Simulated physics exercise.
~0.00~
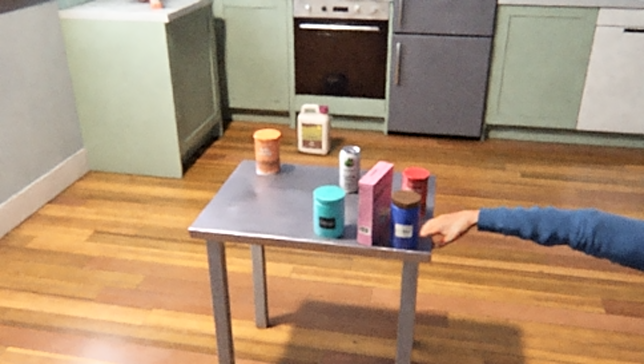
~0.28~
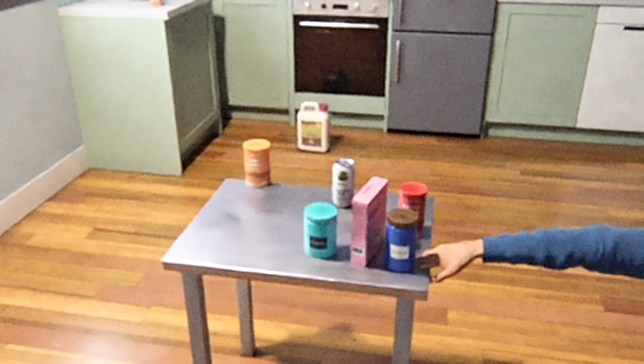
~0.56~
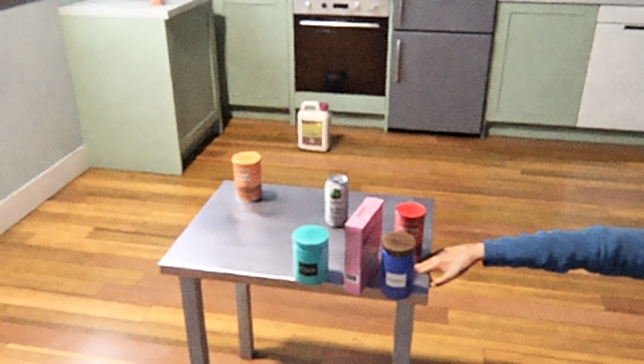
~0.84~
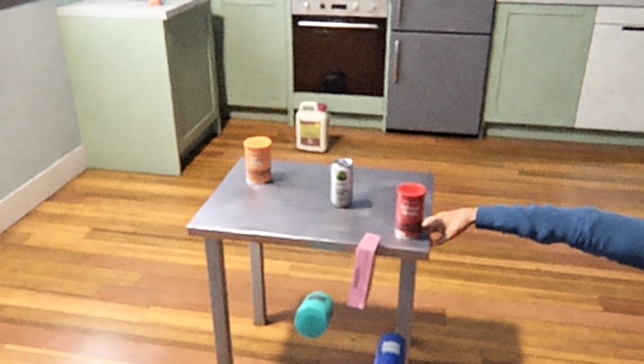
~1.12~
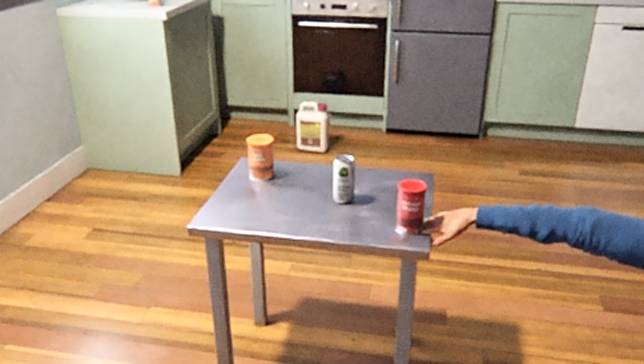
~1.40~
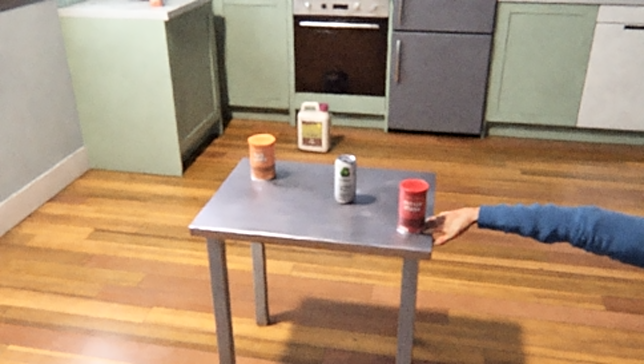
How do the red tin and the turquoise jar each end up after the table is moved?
The red tin keeps standing on the table near the hand. The turquoise jar topples, falling off the front edge and out of sight.
A hand jerks the table forward and back, and three items topple off its front edge.
